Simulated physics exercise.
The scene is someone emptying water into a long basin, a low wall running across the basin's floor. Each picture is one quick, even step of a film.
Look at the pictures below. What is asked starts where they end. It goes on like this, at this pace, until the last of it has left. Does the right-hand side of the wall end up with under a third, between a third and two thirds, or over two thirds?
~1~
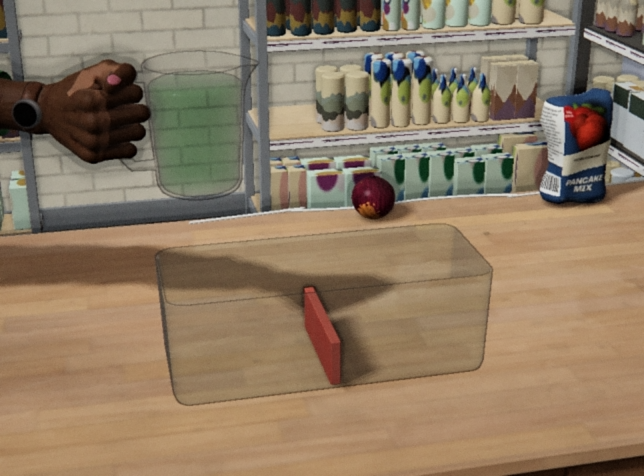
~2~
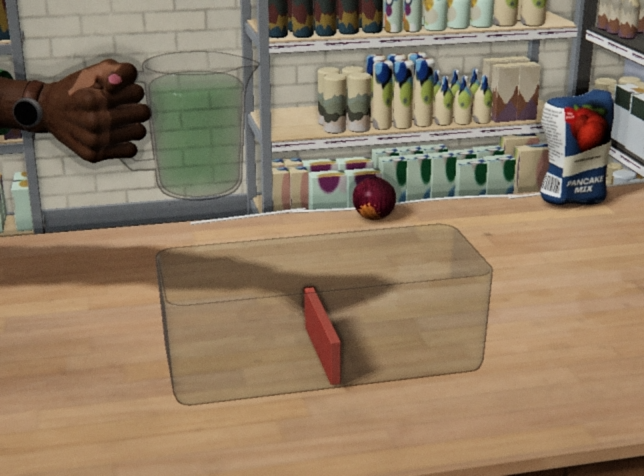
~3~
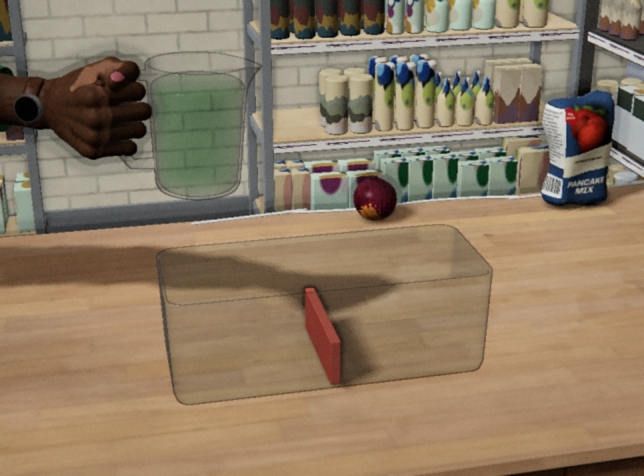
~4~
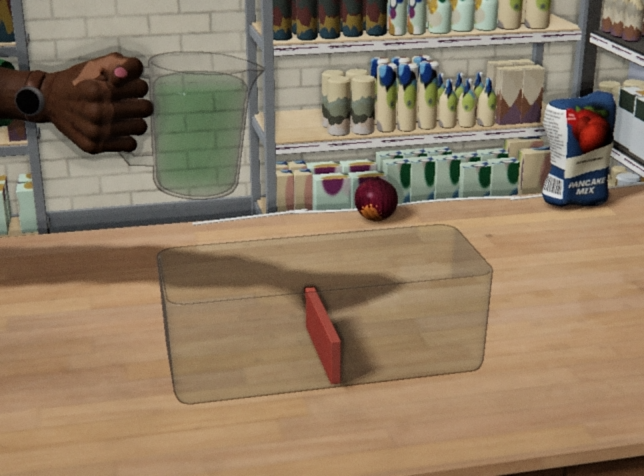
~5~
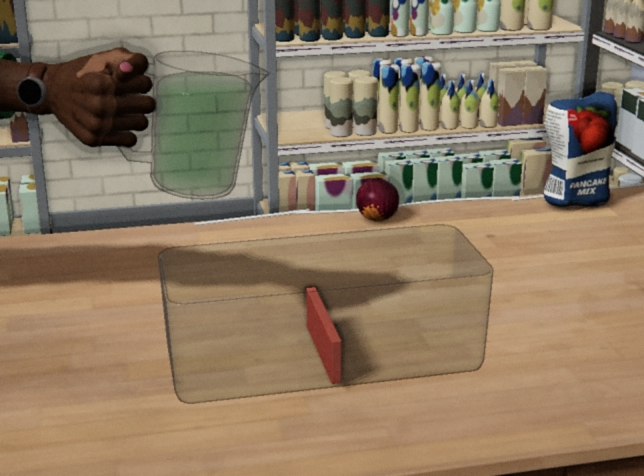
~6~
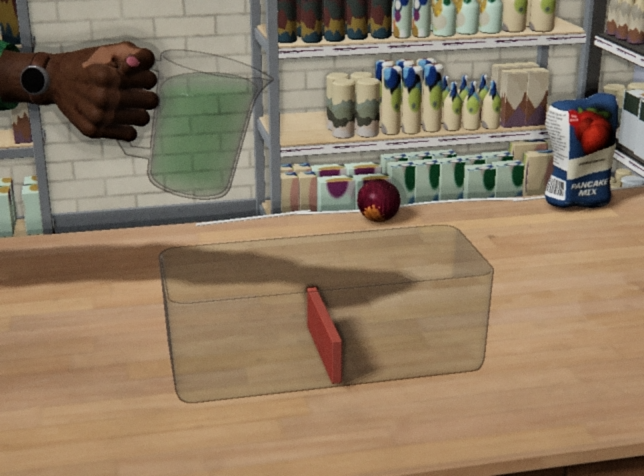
It ends up with over two thirds.
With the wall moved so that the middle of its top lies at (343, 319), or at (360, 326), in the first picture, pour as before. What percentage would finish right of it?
Record: Case 1 near 45 %, case 2 near 15 %.
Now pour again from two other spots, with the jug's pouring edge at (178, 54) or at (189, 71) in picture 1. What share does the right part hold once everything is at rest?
In order, some 5 and 5 percent.
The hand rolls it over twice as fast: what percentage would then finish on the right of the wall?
Near 70 %.
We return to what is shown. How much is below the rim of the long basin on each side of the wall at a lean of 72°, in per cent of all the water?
About 0 per cent left, 5 per cent right.
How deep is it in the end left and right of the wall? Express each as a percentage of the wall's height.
The left reads 10 in a hundred and the right 40 in a hundred.
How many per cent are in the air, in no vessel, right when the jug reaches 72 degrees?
Something like 20 per cent of it.
A moment on, the jug is tipped part way and 79 per cent is still to pour, 0 is left of the wall and 3 right of it.
Next, the jug is tipped right over and 26 per cent is still to pour, 2 is left of the wall and 48 right of it.
Then the jug is tipped right over and 1 per cent is still to pour, 17 is left of the wall and 78 right of it.
Later the jug is tipped right over and 0 per cent is still to pour, 20 is left of the wall and 79 right of it.
At rest 20 per cent lies left of the wall, 79 right of it and 1 outside.
